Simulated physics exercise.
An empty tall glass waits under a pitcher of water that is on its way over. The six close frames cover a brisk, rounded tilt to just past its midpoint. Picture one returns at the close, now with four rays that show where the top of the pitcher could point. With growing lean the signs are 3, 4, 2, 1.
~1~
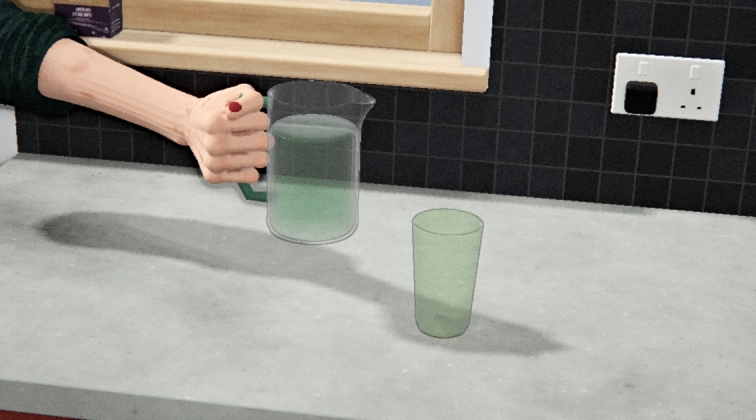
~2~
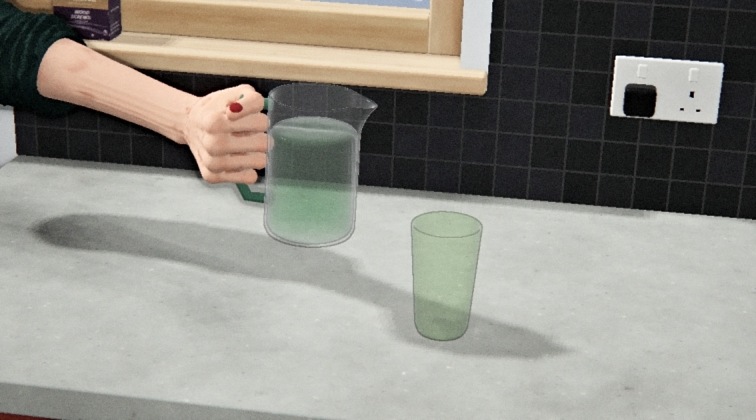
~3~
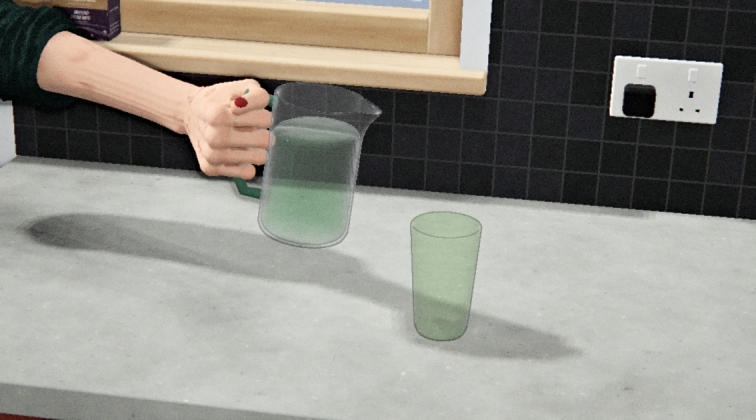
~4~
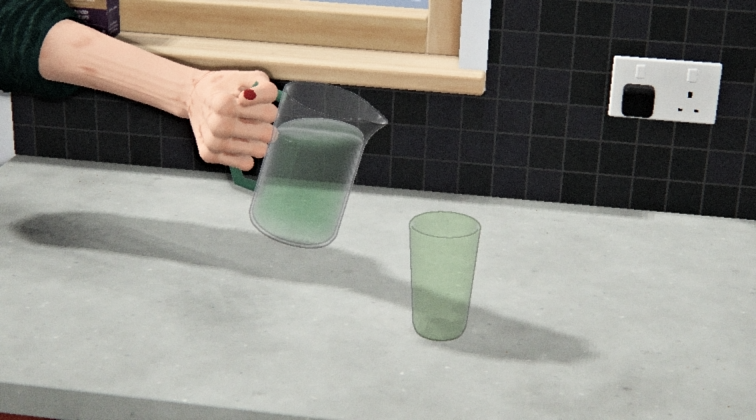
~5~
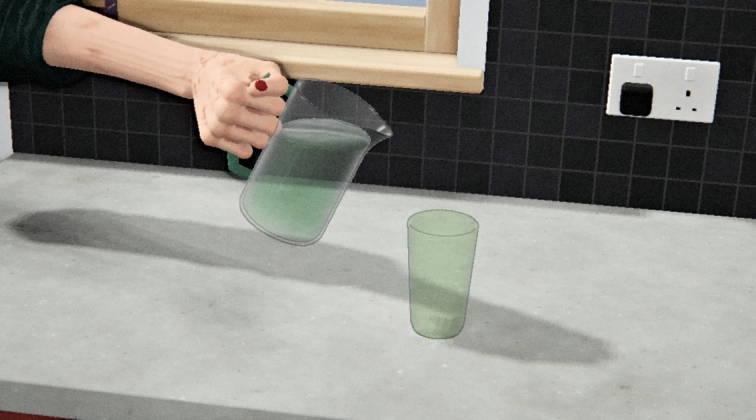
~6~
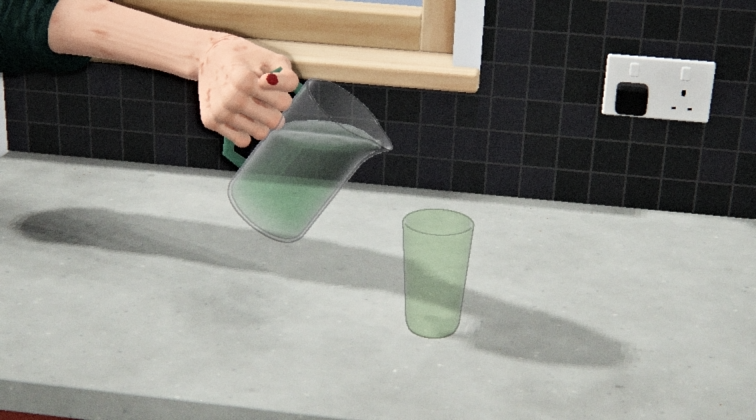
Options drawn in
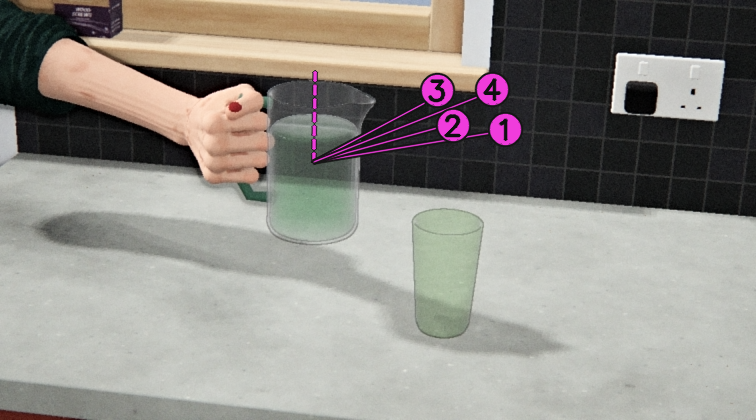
A clear pitcher of greenish liquid, gripped at its handle by a hand with red nail polish, begins upright on the left above a grey counter. The hand then tilts it steadily rightward, lowering its spout toward a green-tinted tall glass, which stays in place with nothing poured into it.
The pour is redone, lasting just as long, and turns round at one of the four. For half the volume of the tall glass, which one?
Take 4.
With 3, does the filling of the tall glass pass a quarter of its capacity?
Yes, it does.
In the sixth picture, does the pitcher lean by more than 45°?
No.
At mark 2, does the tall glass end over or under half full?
Over half.
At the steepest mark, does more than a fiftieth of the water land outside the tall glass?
Yes.
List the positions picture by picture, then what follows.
Upright, lip at (373, 101); rim of the tall glass round (448, 221); nothing has left yet.
Upright, lip at (374, 106); nothing has left yet.
Tipped about 7°, lip at (379, 112); nothing has left yet.
Tipped about 15°, lip at (386, 122); nothing has left yet.
Tipped about 24°, lip at (391, 133); nothing has left yet.
Tipped about 34°, lip at (391, 147); nothing has left yet.
On the marked copy, 1 at (488, 133); 2 at (435, 128); 3 at (424, 103); 4 at (477, 97).
For mark 1, the tall glass ends with about 74 % of what it can hold; 9 % of the water is spilt.
For mark 2, the tall glass ends with about 68 % of what it can hold.
For mark 3, the tall glass ends with about 34 % of what it can hold.
For mark 4, the tall glass ends with about 50 % of what it can hold.
